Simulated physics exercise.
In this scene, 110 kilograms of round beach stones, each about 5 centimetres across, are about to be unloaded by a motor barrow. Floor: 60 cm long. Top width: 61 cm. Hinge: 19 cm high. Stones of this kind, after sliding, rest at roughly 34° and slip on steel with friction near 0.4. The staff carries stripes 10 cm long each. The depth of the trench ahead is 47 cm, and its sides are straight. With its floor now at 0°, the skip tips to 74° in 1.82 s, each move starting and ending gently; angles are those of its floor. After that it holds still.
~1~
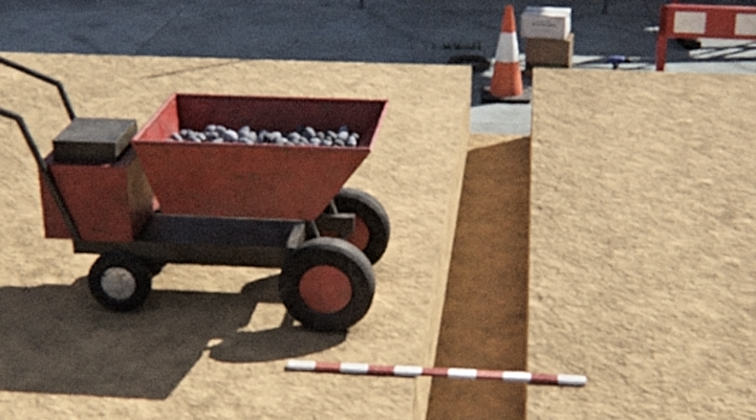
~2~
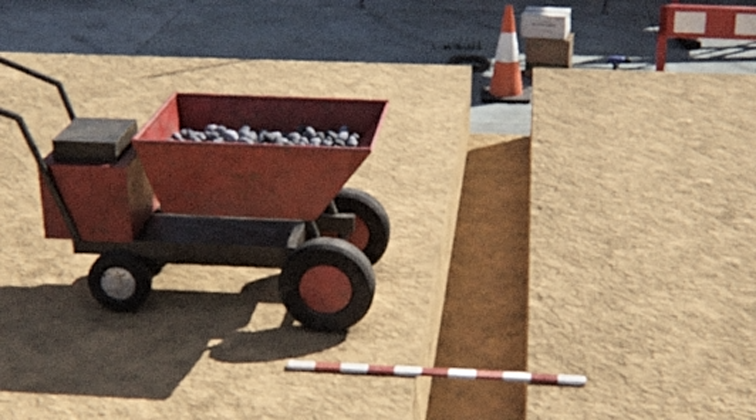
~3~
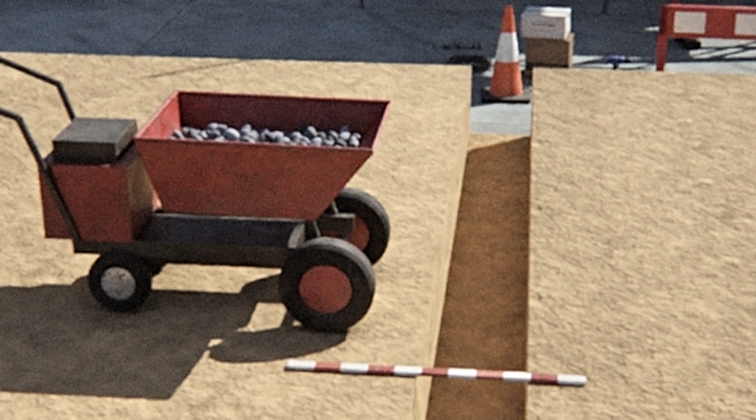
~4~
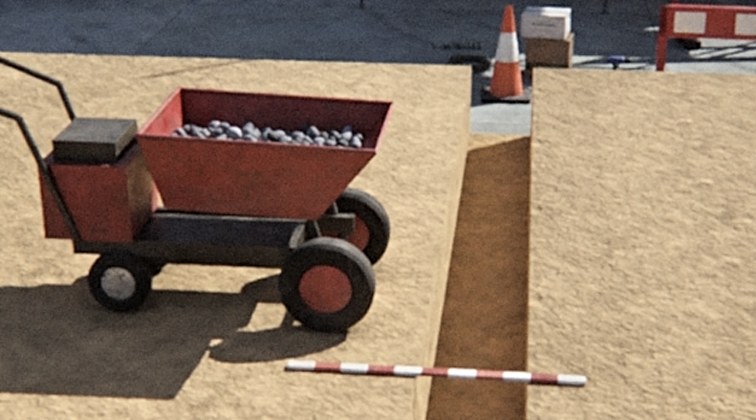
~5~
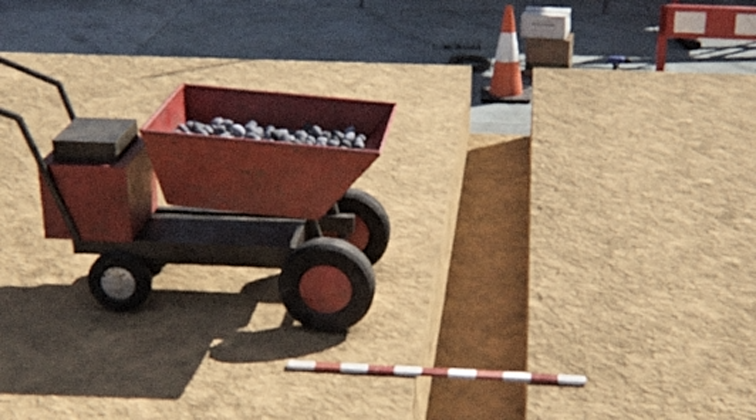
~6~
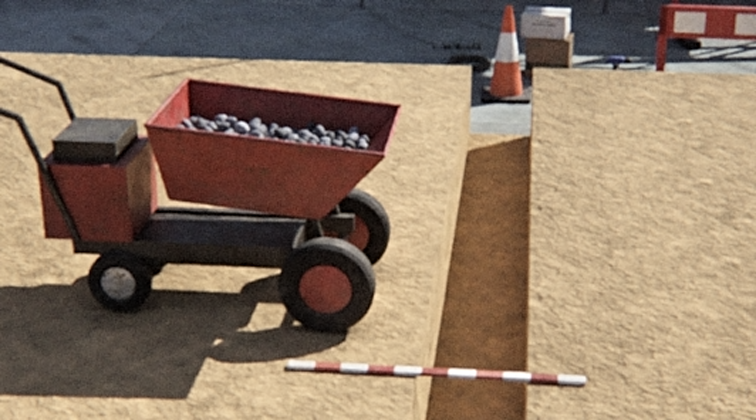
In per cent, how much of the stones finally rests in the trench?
Roughly 53 per cent of them.
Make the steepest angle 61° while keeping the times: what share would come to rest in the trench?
Expect roughly 55 per cent.
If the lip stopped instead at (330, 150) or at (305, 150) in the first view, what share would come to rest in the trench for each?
The first gives about 95 percent and the second about 100 percent.
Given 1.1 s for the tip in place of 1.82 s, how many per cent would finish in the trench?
Near 45 per cent.
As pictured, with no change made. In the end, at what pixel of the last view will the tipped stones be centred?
Their middle lands near (520, 384).
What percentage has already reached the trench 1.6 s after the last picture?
I'd say near 30 per cent at that time.
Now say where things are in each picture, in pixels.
The skip is at 0°, its lip at (371, 151); the top of the load is at (243, 139), in the first picture.
The skip is at 0°, its lip at (371, 151); the top of the load is at (243, 139), in the second picture.
Lip at (373, 152), floor tilted 1°, highest stones at (236, 137), in the third picture.
The skip is at 2°, its lip at (376, 153); the top of the load is at (227, 135), in the fourth picture.
Lip at (380, 154), floor tilted 4°, highest stones at (217, 130), in the fifth picture.
The skip is at 5°, its lip at (385, 156); the top of the load is at (221, 127), in the sixth picture.
Then, 1.1 s after the last picture the floor is at 62°, 99 % in the skip, 1 % in the trench; the foremost stones are at (496, 247).
Then, 1.6 s after the last picture the floor is at 74°, 34 % in the skip, 29 % in the trench, 37 % past the trench; the foremost stones are at (673, 311).
Then, 2.0 s after the last picture the floor is at 74°, 11 % in the skip, 42 % in the trench, 48 % past the trench; the foremost stones are at (743, 306).
Then, 3.9 s after the last picture the floor is at 74°, 0 % in the skip, 53 % in the trench, 47 % past the trench; the foremost stones are past the picture's edge.
